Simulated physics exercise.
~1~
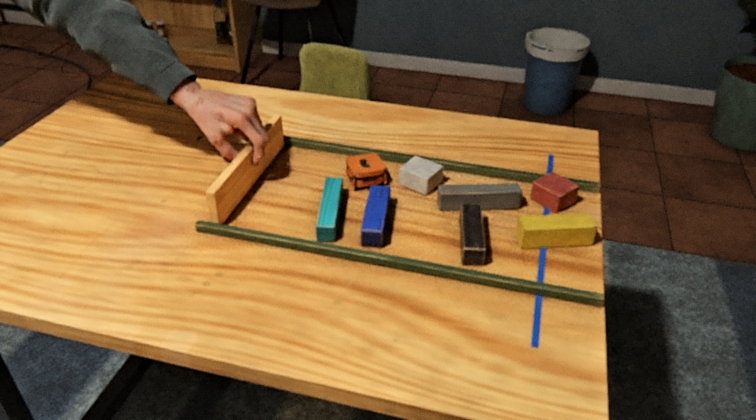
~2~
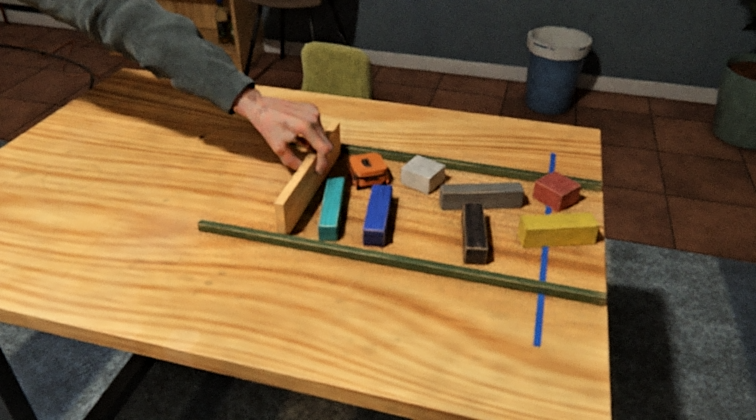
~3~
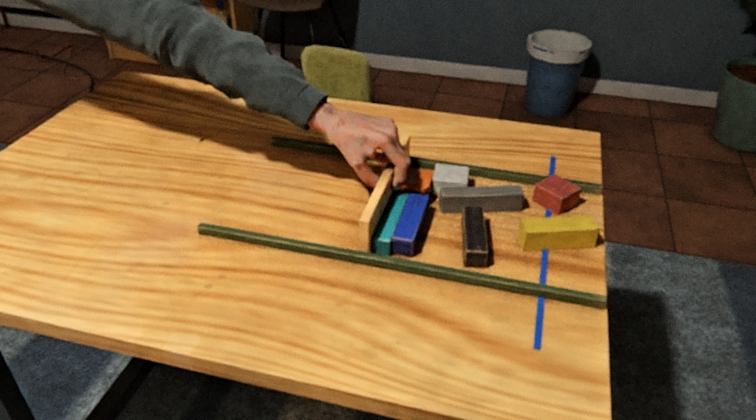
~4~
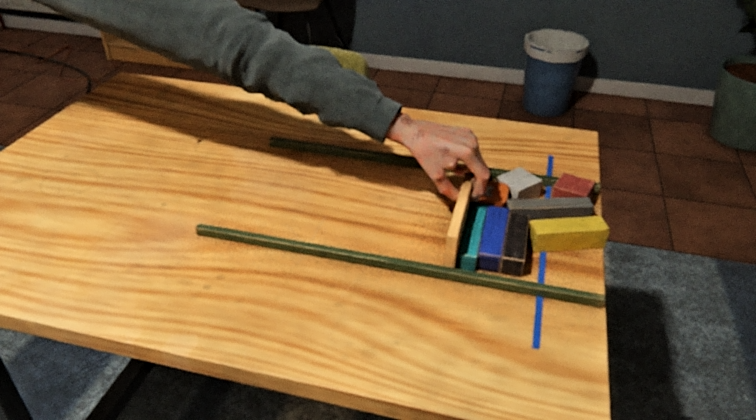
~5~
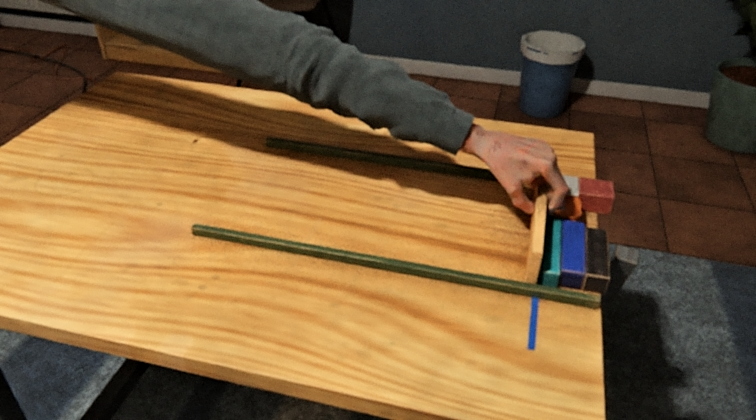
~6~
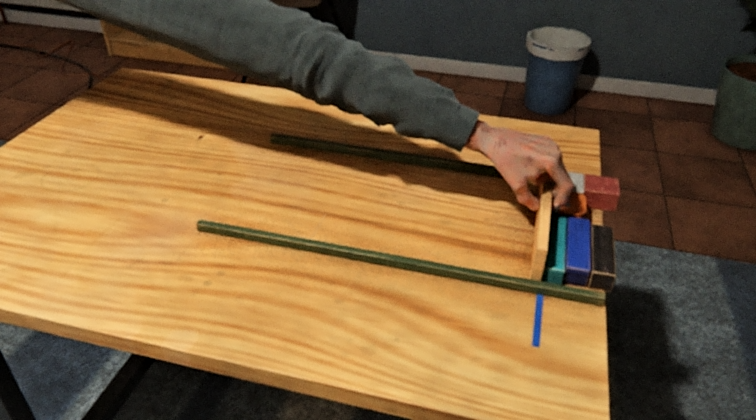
In this clip, a hand slides an upright wooden board rightward between two green rods on a table, gathering coloured blocks and bars and pushing them past the blue tape, until the yellow bar and grey stick go over the end and the others remain bunched at the edge.
